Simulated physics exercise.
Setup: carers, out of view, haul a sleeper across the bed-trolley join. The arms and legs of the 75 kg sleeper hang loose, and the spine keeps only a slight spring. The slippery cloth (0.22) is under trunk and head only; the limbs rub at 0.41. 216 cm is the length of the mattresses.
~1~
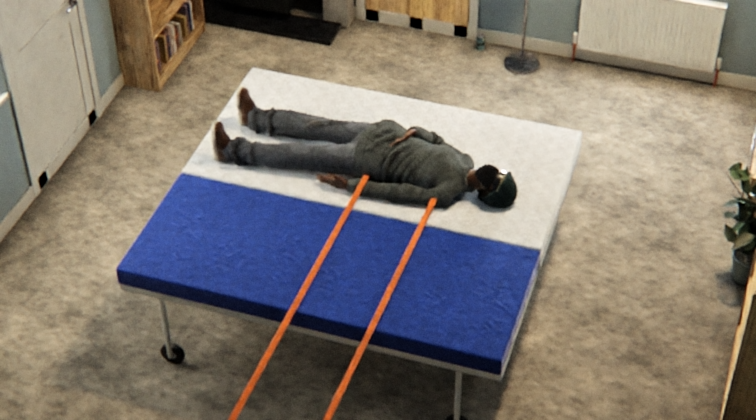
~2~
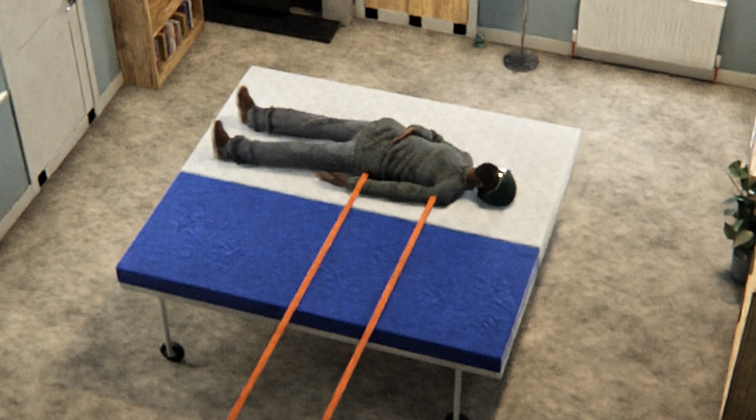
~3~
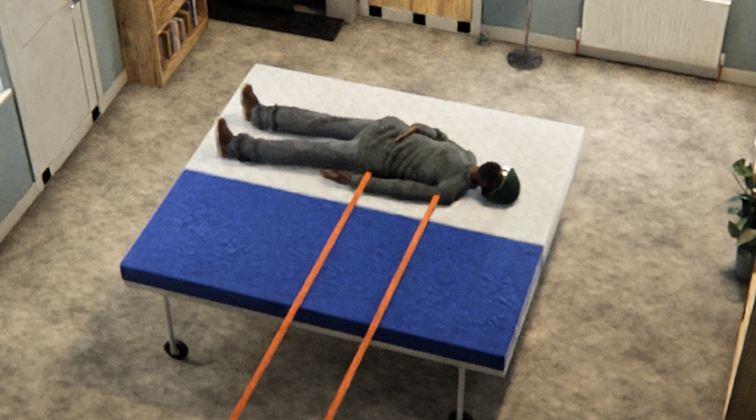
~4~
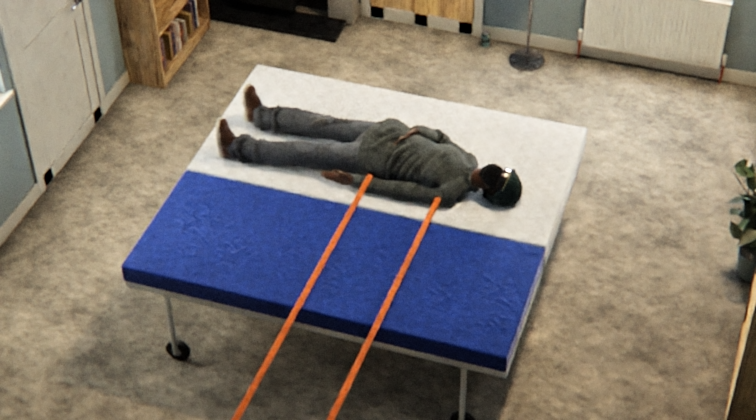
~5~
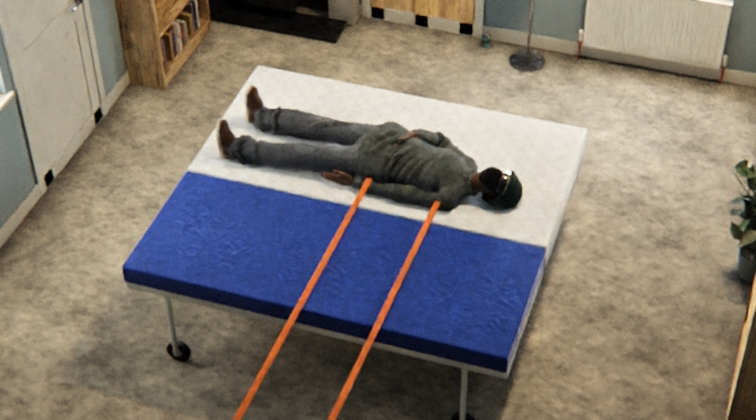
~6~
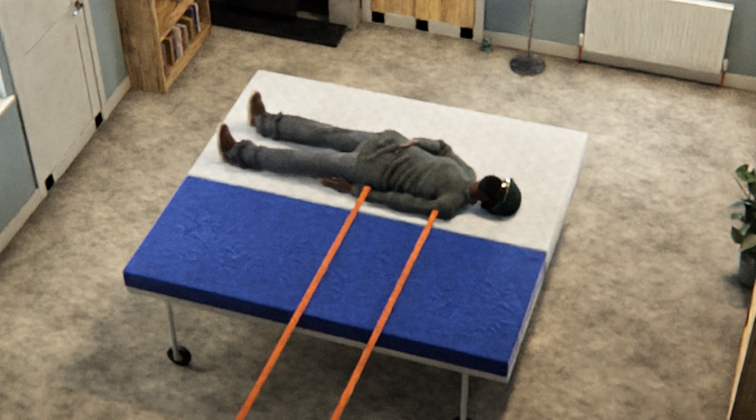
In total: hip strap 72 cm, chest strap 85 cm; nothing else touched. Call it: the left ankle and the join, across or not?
Not across.
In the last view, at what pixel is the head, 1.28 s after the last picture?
(472, 283).
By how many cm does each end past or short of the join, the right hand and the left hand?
The right hand ends 28 cm past the join and the left hand ends 48 cm past it too.
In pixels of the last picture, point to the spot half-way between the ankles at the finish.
Estimated spot: About (280, 162).
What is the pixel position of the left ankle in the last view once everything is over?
Somewhere close to (260, 173).
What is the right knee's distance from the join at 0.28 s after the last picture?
Around 42 cm shy of the mark.
Then, 0.28 s after the last picture the left ankle is 19 cm short of the join, near (236, 154) in the last picture's view; the right ankle 52 cm short of the join.
Then, 0.78 s after the last picture the left ankle is 16 cm short of the join, near (244, 160) in the last picture's view.
Then, 1.28 s after the last picture the left ankle is 12 cm short of the join, near (254, 168) in the last picture's view; the right ankle 40 cm short of the join.
When all is still, head crosses the join; left hand crosses the join; right hand crosses the join; left ankle stops short of the join; right ankle stops short of the join; right knee stops short of the join.
